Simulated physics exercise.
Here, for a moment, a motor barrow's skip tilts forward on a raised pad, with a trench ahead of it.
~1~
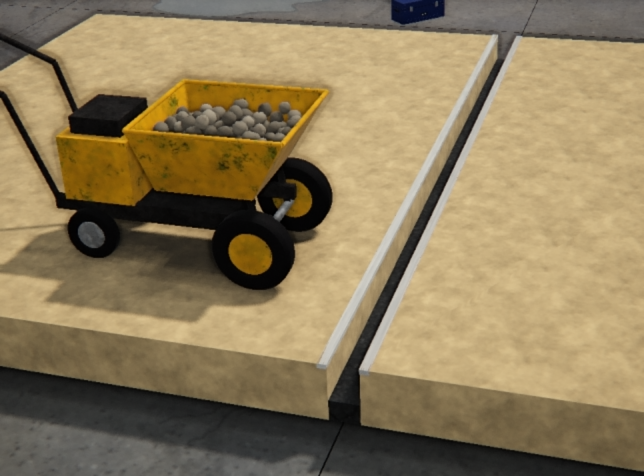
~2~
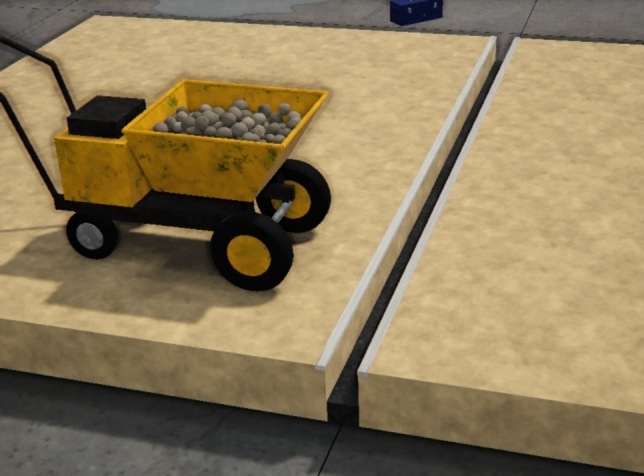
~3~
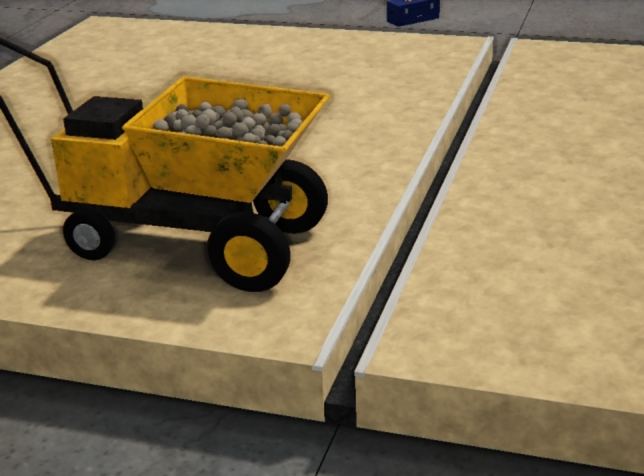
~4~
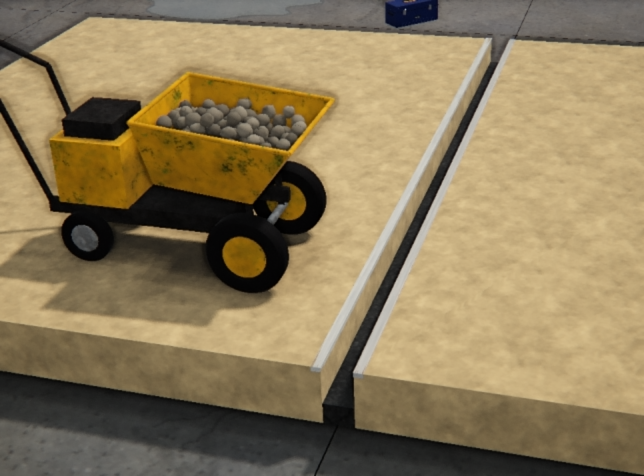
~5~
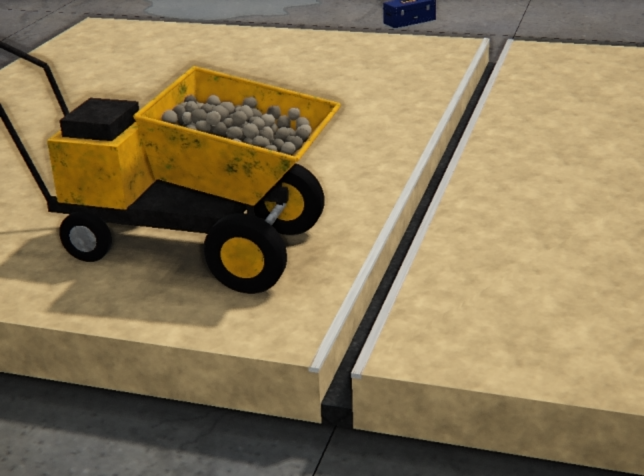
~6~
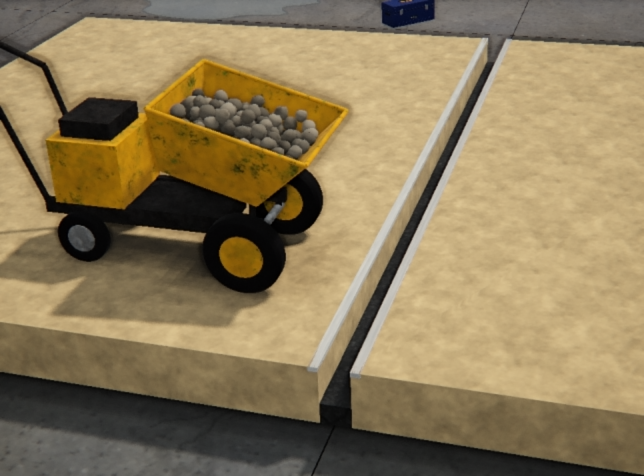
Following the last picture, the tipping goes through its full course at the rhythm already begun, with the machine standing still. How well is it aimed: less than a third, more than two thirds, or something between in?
The share in the trench is short of a third.
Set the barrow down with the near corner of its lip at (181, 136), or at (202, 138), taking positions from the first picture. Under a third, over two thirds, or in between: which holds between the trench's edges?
In turn: Under a third; under a third.
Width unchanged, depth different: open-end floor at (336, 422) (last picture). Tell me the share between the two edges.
The share comes to around 20 percent.
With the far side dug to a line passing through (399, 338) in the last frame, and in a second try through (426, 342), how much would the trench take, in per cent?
The share would be 70 % first and 100 % second.
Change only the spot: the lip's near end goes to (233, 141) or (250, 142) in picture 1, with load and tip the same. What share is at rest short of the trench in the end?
In order, close to 20 and 10 in a hundred.
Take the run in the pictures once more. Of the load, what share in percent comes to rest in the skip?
30 %, about.
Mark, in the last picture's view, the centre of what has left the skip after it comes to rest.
About (425, 269).
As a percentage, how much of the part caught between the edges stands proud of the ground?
About 10 per cent.
Soon, skip tipped steeply; all in the skip.
A while on, skip tipped right over; most in the skip; a stray few in or heaped over the trench; a small part beyond it; a stray few falling.
Towards the end, skip tipped right over; about half in the skip; a small part in or heaped over the trench; about half beyond it.
Finally, skip tipped right over; about a quarter in the skip; about a quarter in or heaped over the trench; about half beyond it.
